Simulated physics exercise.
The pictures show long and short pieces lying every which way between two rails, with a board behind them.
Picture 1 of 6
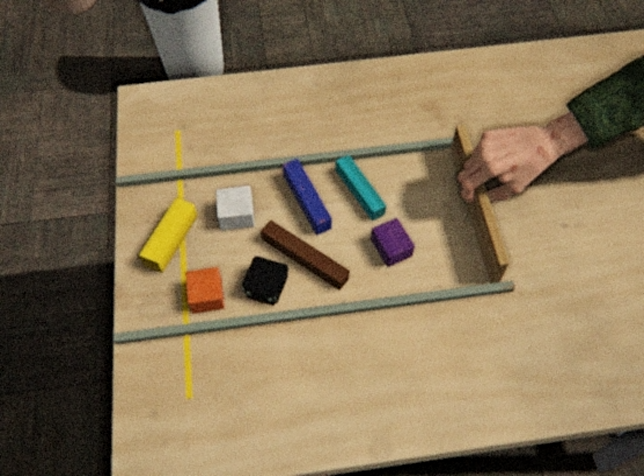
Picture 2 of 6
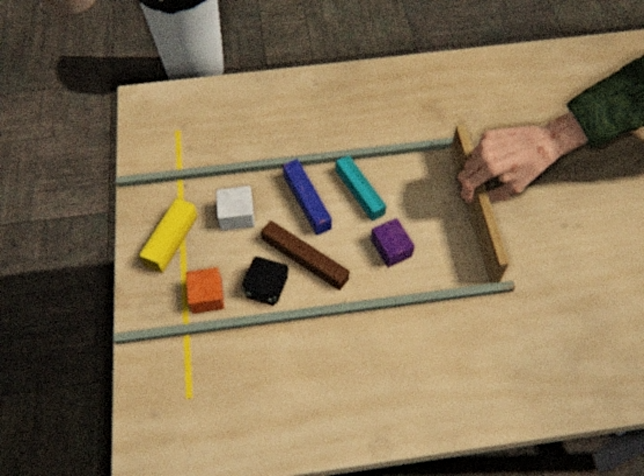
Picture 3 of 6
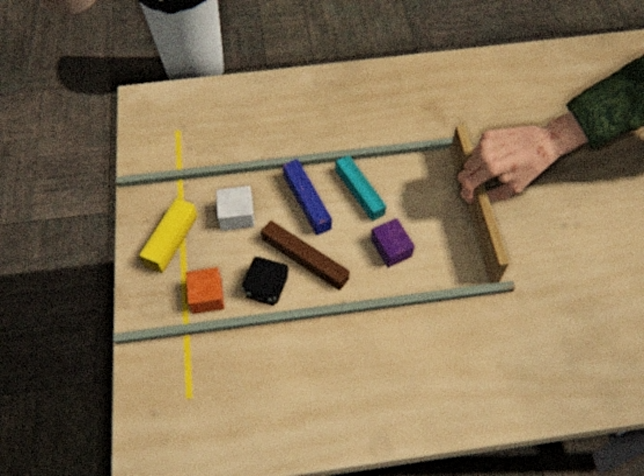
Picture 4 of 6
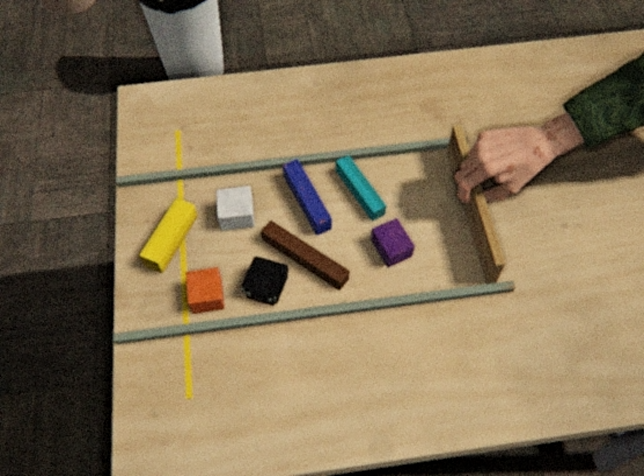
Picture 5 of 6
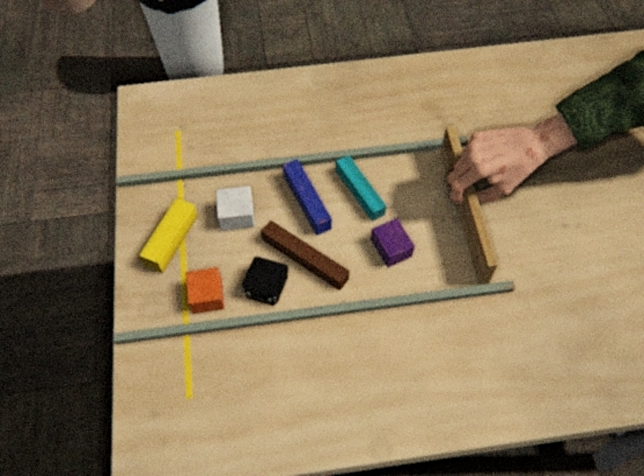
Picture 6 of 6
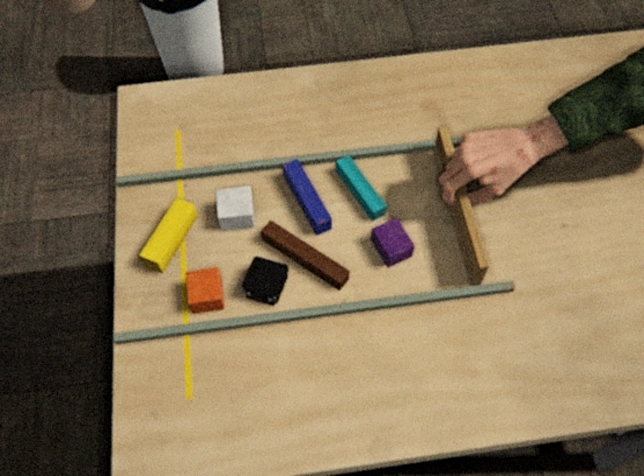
A hand holding a wooden board upright between two rails, then sliding it slightly left while the coloured blocks and sticks stay still.
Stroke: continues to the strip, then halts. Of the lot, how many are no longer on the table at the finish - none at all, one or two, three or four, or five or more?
By the finish, one or two are off it.
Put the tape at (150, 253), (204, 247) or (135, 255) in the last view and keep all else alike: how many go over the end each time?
Respectively, 5, 1 and 6.
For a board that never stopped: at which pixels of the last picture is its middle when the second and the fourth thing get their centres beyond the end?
It sits near (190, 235), and then near (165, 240).
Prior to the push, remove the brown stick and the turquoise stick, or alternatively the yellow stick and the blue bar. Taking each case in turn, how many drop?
In order, the numbers are 0 and 1.
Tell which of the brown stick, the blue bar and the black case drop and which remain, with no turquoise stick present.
The brown stick stays put; the blue bar stays put; the black case stays put.
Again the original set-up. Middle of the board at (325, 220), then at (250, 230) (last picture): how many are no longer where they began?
The first count is 5, and then it's 8.
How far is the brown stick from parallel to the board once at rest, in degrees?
About 10° out of line.
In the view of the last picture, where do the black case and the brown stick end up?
One ends up near (120, 312) and the other near (143, 282).
Early on, none off yet; yellow stick at rest near (169, 235); orange block at rest near (205, 291); white block at rest near (235, 208).
Finally, the number that fall off is one or two; lost, orange block and yellow stick.
